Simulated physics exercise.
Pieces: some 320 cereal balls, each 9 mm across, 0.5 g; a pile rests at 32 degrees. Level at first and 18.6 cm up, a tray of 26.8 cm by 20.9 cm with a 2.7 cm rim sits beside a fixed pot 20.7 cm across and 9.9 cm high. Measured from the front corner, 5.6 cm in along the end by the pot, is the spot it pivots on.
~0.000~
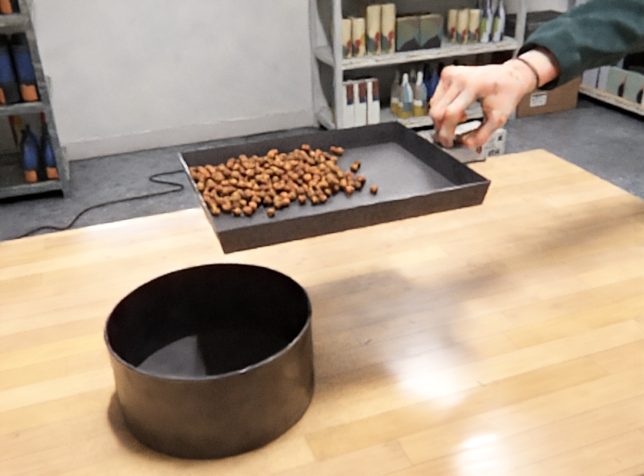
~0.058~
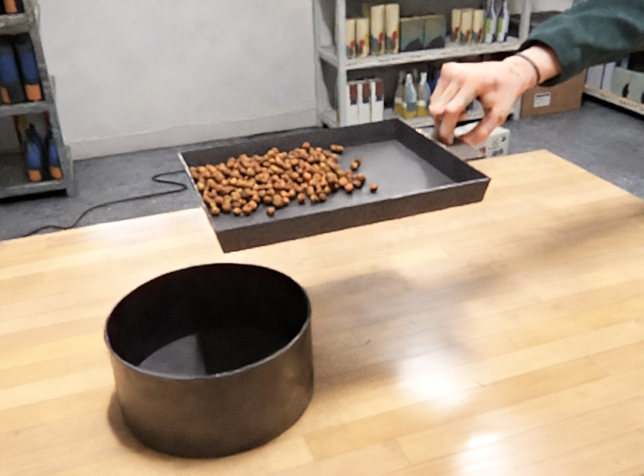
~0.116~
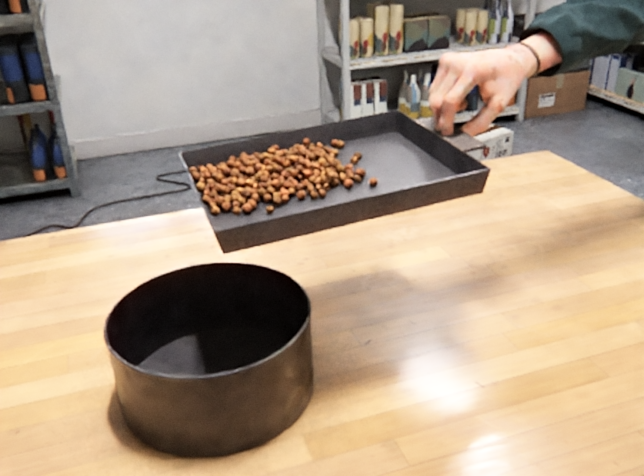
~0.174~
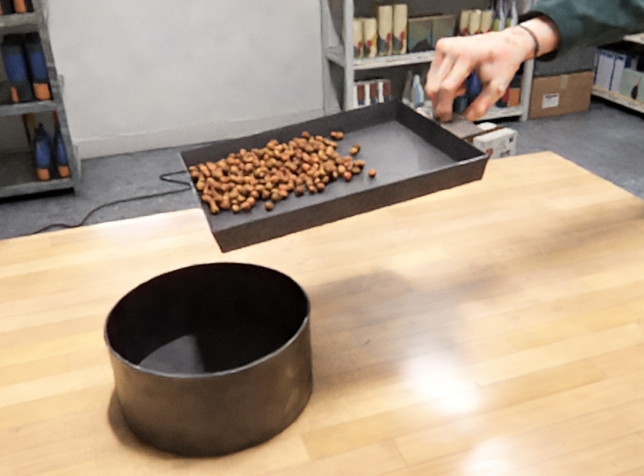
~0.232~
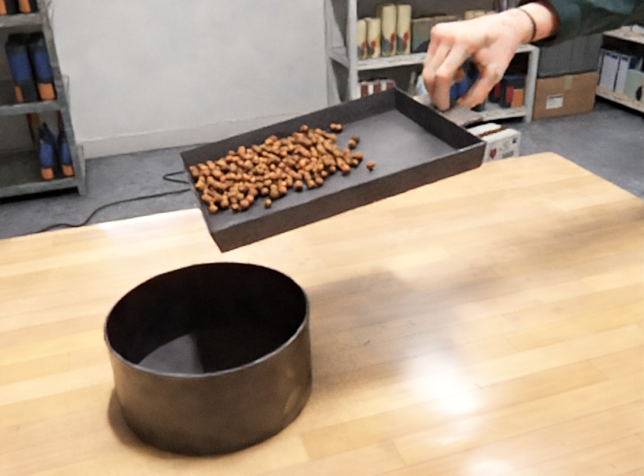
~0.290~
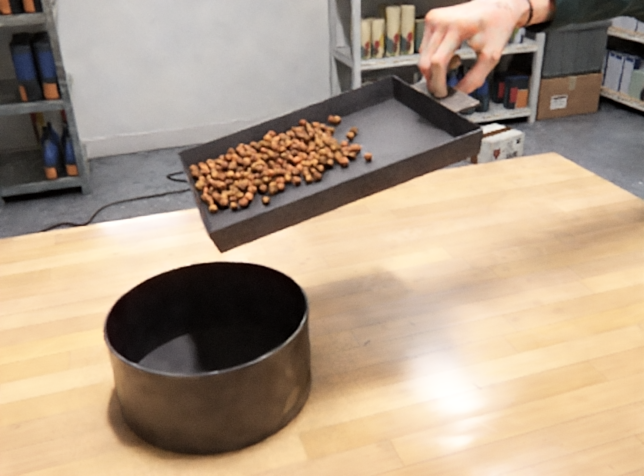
A hand raises the right side of a dark tray of small brown balls.
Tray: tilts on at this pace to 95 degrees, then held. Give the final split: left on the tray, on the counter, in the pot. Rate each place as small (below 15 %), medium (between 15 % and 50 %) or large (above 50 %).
Tray - small; counter - medium; pot - large.
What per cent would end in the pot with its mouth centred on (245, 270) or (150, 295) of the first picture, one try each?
About 20 and 90 per cent.
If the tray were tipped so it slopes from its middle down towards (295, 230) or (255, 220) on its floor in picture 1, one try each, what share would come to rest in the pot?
The share comes to roughly 90 in a hundred, then roughly 95 in a hundred.
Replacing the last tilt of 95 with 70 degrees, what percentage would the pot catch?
That comes out at some 0 per cent.
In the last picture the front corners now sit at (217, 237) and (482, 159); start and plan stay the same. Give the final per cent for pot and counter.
Final per cent - pot 95, counter 0.
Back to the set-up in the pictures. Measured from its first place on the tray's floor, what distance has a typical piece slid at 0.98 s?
Displacement on the tray: Roughly 3 cm.
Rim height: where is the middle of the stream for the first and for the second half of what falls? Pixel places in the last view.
It passes about (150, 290) first and (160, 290) afterwards.
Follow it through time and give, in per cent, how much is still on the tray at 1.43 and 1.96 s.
Estimates: 95; 25.
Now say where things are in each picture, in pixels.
The first picture shows tray tilt 0 degrees, front corners at (222, 228) and (484, 180); middle of the pieces at (276, 180); pot at (210, 313).
The second picture shows tray tilt 1 degrees, front corners at (221, 228) and (483, 177); middle of the pieces at (276, 179).
The third picture shows tray tilt 3 degrees, front corners at (219, 228) and (483, 168), lowest corner left front; middle of the pieces at (276, 176).
The fourth picture shows tray tilt 6 degrees, front corners at (217, 228) and (481, 155), lowest corner left front; middle of the pieces at (275, 172).
The fifth picture shows tray tilt 10 degrees, front corners at (214, 228) and (479, 142), lowest corner left front; middle of the pieces at (274, 168).
The sixth picture shows tray tilt 13 degrees, front corners at (212, 229) and (475, 128), lowest corner left front; middle of the pieces at (273, 164); pot at (208, 310). The tray's pace is about 55 degrees a second.
Then, at 0.98 s, tilt 52 degrees; the tray holds 100 %, the pot 0 %.
After 1.43 s, tilt 77 degrees; the tray holds 95 %, the pot 0 %.
After 1.96 s, tilt 95 degrees; the tray holds 25 %, the pot 30 %.
In the end, at 3.0 s, tray 0 %, counter 40 %, pot 60 %.
